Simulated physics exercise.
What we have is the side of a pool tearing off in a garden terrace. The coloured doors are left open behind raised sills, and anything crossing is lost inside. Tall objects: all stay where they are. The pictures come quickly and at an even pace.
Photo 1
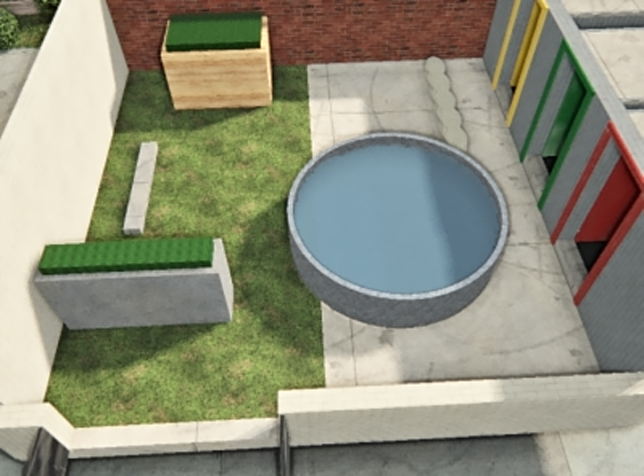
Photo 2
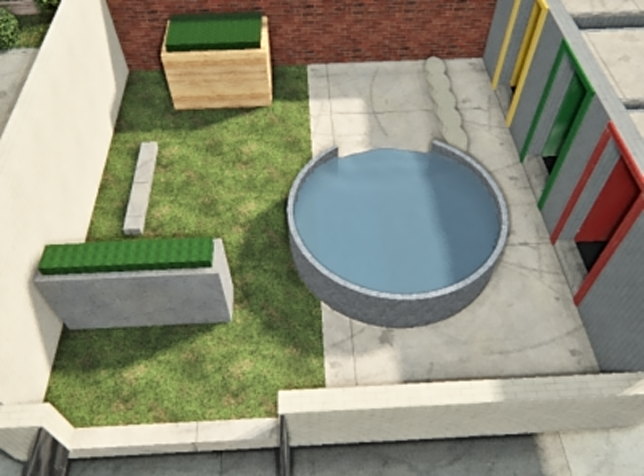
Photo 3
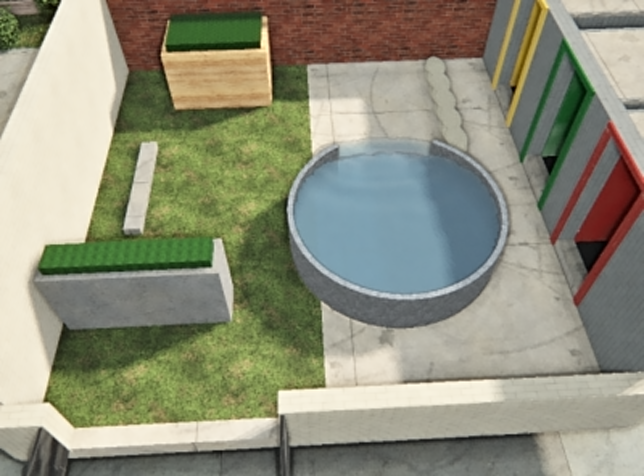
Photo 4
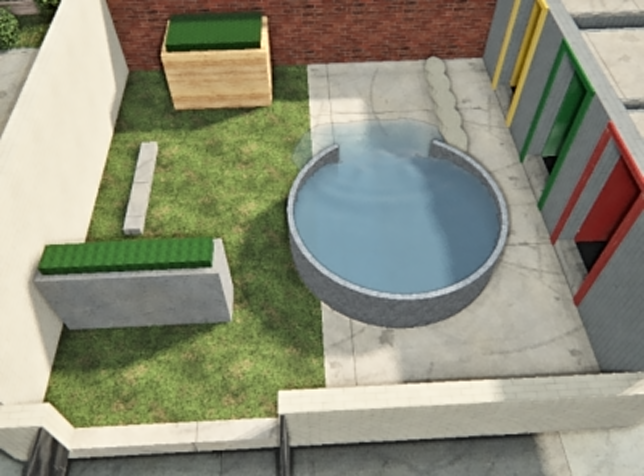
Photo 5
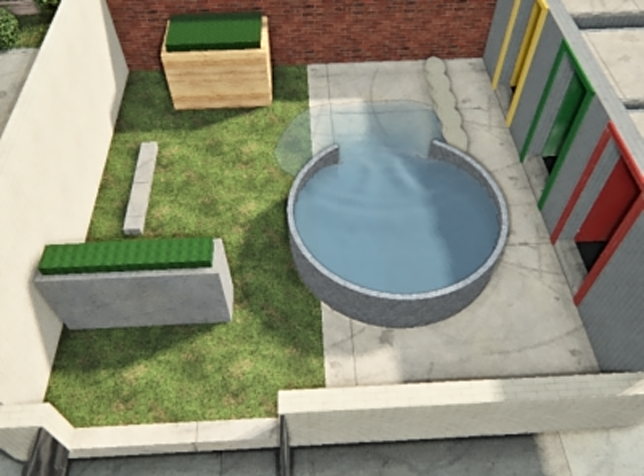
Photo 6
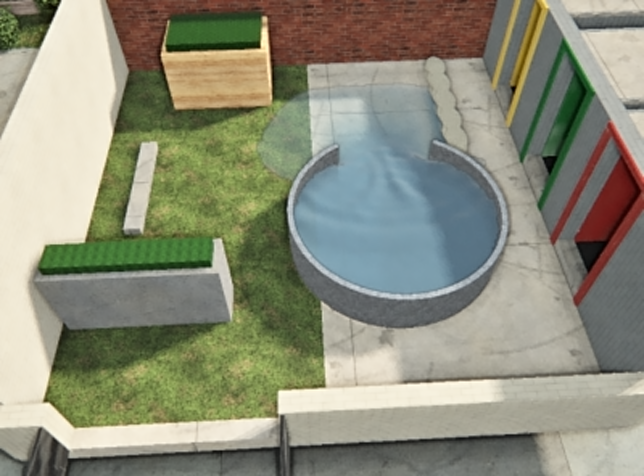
Round grey pool breaking open on its far side in a walled garden terrace, water spreading across the paving and grass.
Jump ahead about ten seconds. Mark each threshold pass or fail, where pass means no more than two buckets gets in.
Green door - pass; red door - pass; yellow door - pass.
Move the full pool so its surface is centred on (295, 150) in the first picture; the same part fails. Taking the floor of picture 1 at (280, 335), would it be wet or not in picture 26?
Outcome at that point: Left alone.
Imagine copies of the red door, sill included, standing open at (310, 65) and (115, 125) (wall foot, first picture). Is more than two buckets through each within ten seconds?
Taken in sequence: Exceeded, then not exceeded.
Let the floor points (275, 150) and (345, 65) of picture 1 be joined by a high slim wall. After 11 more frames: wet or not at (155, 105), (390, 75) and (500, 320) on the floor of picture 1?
Untouched; submerged; untouched.
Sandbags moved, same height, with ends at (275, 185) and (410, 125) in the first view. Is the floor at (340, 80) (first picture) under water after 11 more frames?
Answer: Swamped.
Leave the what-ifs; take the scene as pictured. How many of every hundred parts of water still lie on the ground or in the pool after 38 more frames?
About 100 %.
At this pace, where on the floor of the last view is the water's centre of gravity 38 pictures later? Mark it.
Centre of the water: Near (345, 163).
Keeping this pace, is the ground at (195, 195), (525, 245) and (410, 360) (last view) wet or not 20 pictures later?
Result, in order: Unflooded / unflooded / unflooded.
A moment on, water covers 20 % of the floor; the green door not reached, the red door not reached, the yellow door not reached.
Next, water covers 25 % of the floor; the green door wet at the sill, nothing in, the red door not reached, the yellow door not reached.
Then, water covers 40 % of the floor; the green door wet at the sill, nothing in, the red door not reached, the yellow door wet at the sill, nothing in.
Later, water covers 70 % of the floor; the green door wet at the sill, nothing in, the red door wet at the sill, nothing in, the yellow door wet at the sill, nothing in.
In the end, water covers 90 % of the floor; the green door wet at the sill, nothing in, the red door wet at the sill, nothing in, the yellow door wet at the sill, nothing in.
